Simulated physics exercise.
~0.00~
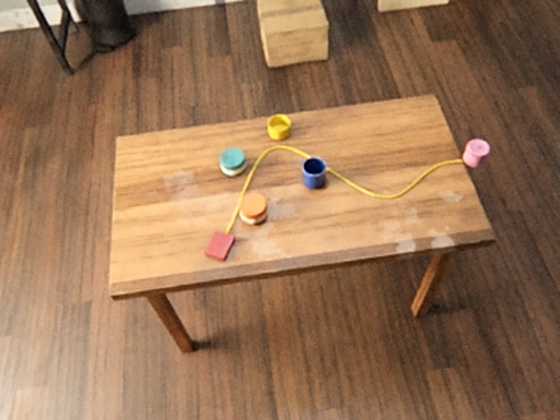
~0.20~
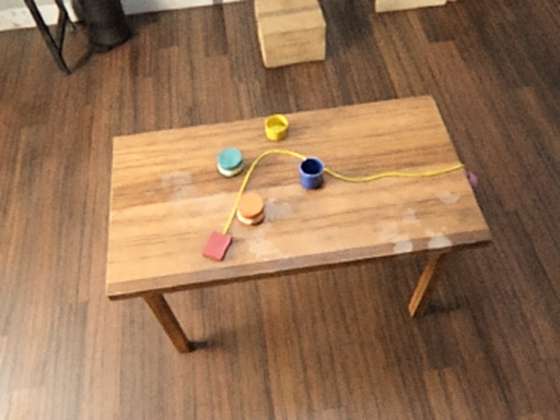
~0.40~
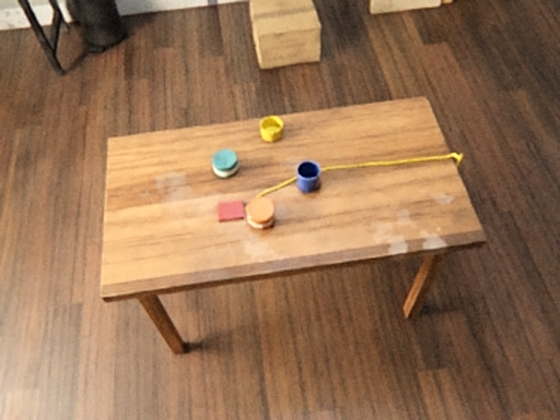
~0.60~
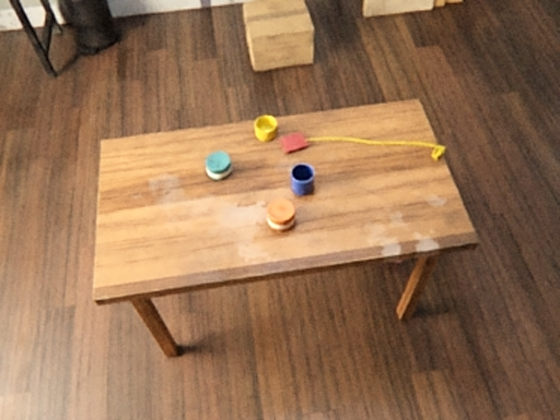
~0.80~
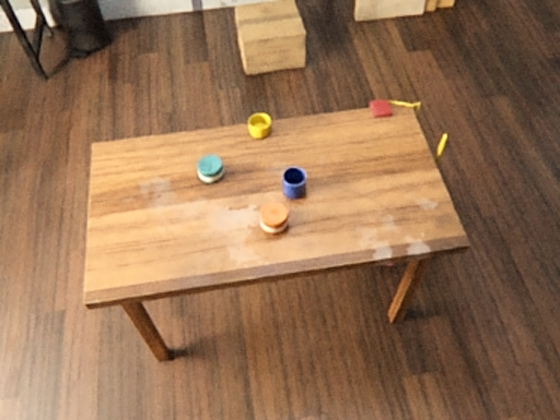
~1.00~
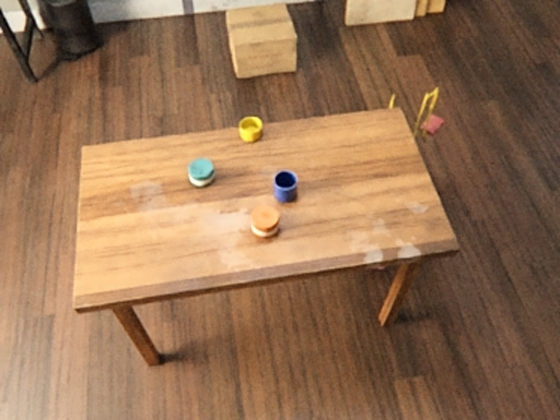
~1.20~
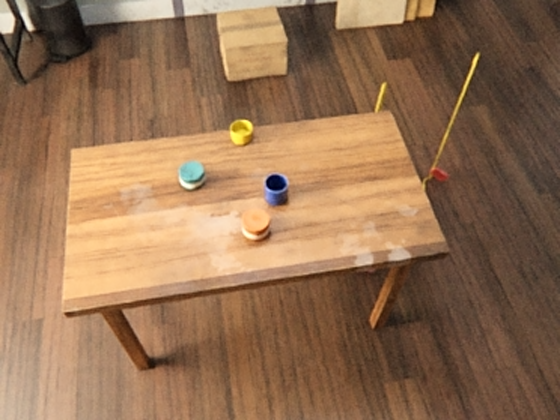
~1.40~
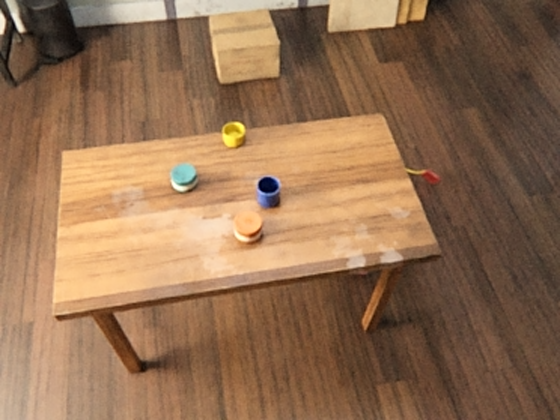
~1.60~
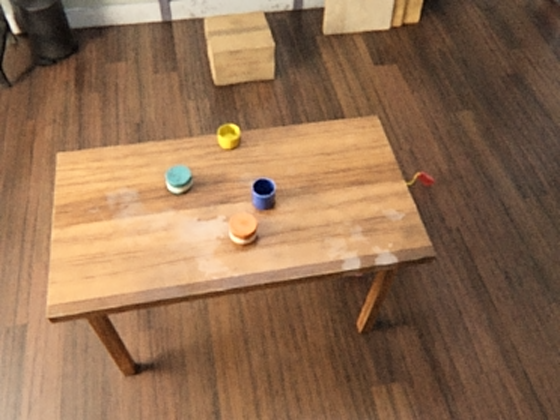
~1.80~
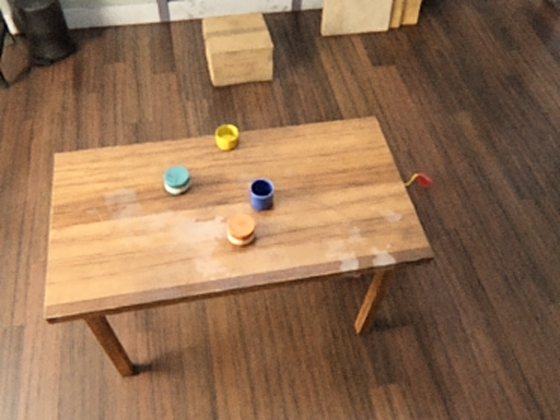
We see a pink object drop off the right end of a wooden table, pulling a yellow cable and the red block tied to it across the top, nudging an orange tin, until the block goes over the edge; the tins, blue mug and yellow mug remain on the table.
